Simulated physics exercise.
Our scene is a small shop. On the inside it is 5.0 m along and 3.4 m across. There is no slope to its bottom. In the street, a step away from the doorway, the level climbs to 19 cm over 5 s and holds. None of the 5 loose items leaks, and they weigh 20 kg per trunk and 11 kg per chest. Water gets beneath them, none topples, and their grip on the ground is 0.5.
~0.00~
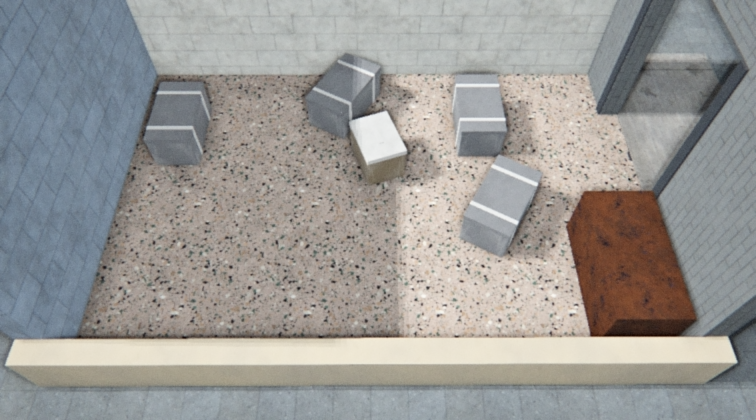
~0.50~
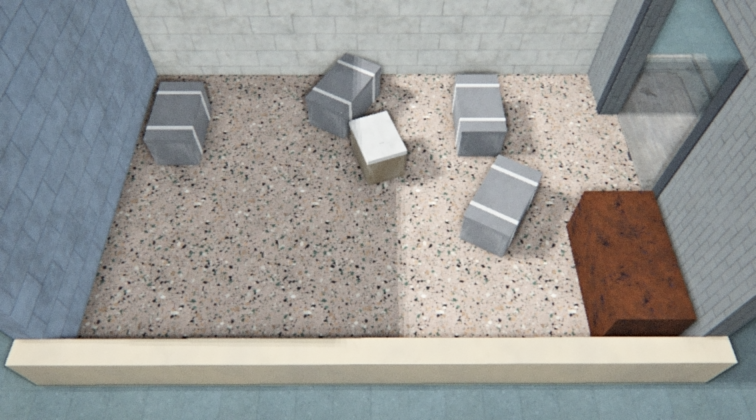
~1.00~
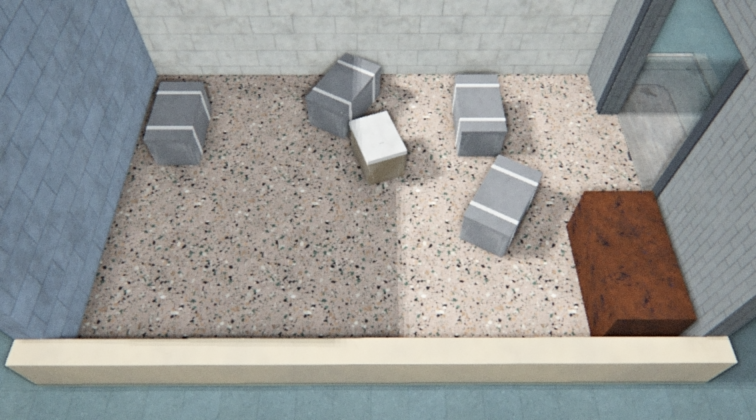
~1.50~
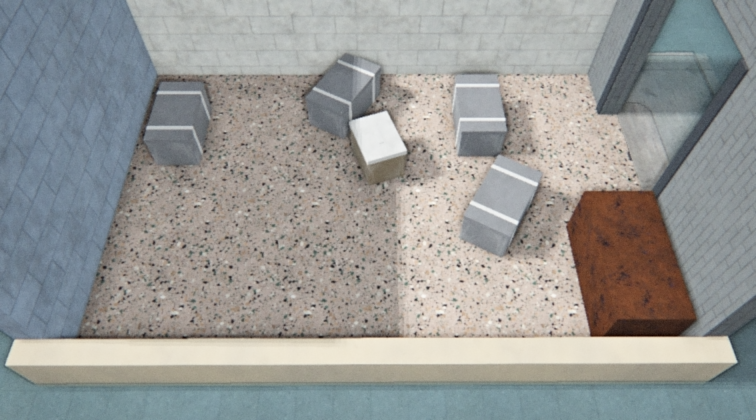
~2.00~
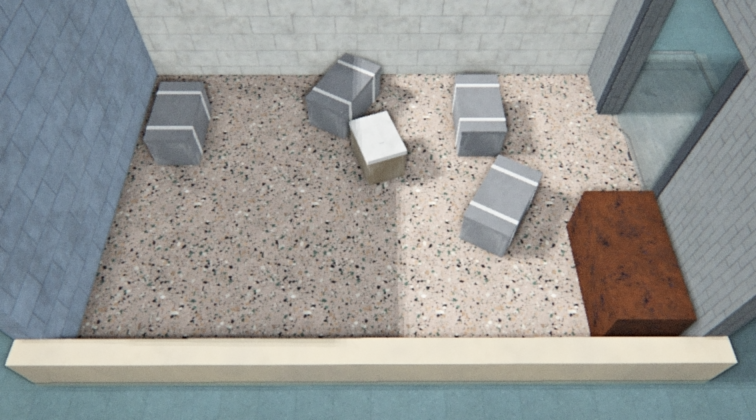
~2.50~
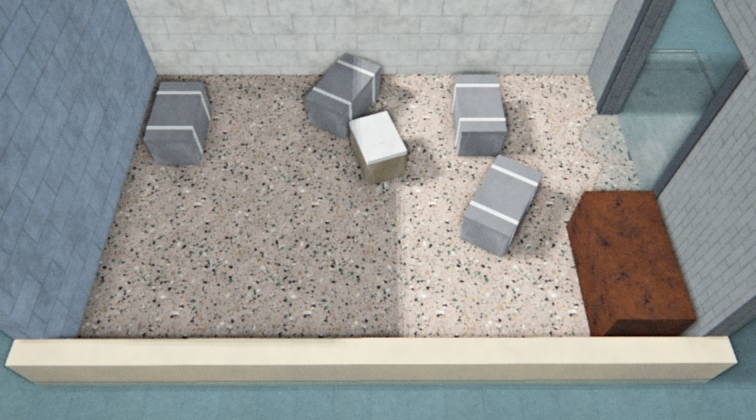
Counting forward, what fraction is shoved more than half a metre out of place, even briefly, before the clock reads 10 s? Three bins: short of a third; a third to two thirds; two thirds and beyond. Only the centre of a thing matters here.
The tally is a clear majority.
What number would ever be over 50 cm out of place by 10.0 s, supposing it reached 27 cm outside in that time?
Count under that change: 4.
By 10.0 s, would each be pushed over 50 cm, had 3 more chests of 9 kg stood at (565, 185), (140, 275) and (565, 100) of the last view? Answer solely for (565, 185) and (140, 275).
Above the limit, then inside the limit.
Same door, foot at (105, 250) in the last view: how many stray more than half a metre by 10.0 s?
Then it comes to 2.
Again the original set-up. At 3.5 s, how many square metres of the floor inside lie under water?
Close to 1.5 m2, I'd say.
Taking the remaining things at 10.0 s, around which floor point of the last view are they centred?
Close to (196, 182).
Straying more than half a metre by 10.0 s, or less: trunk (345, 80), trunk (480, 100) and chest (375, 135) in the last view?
One by one: Above; above; above.
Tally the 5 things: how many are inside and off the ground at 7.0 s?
Then: 1.
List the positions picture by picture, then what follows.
In the first frame, a trunk at (174, 110) rests on the ground; a chest at (377, 136) rests on the ground; 0.0 m2 under water; 0 of 5 have shifted.
In the second frame, a trunk at (174, 110), on the bottom; a chest at (377, 136) rests on the ground; water covers 0.0 m2; 0 of 5 have shifted.
In the third frame, a trunk at (174, 110), on the bottom; a chest at (377, 136), on the bottom; 0.0 m2 under water; 0 of 5 have shifted.
In the fourth frame, a trunk at (174, 110), on the bottom; a chest at (377, 136) rests on the ground; water covers 0.0 m2; 0 of 5 have shifted.
In the fifth frame, a trunk at (174, 110) rests on the ground; a chest at (377, 136) rests on the ground; water covers 0.0 m2; 0 of 5 have shifted.
In the sixth frame, a trunk at (174, 110), on the bottom; a chest at (377, 136), on the bottom; water covers 0.2 m2; 0 of 5 have shifted.
After 3.5 s 0 of 5 are over 50 cm from their spots; 0 afloat.
After 4.5 s 0 of 5 are over 50 cm from their spots; 0 afloat.
After 7.0 s 3 of 5 are over 50 cm from their spots; 1 afloat.
After 10.0 s 4 of 5 are over 50 cm from their spots, and 4 have been at some point; 5 afloat.
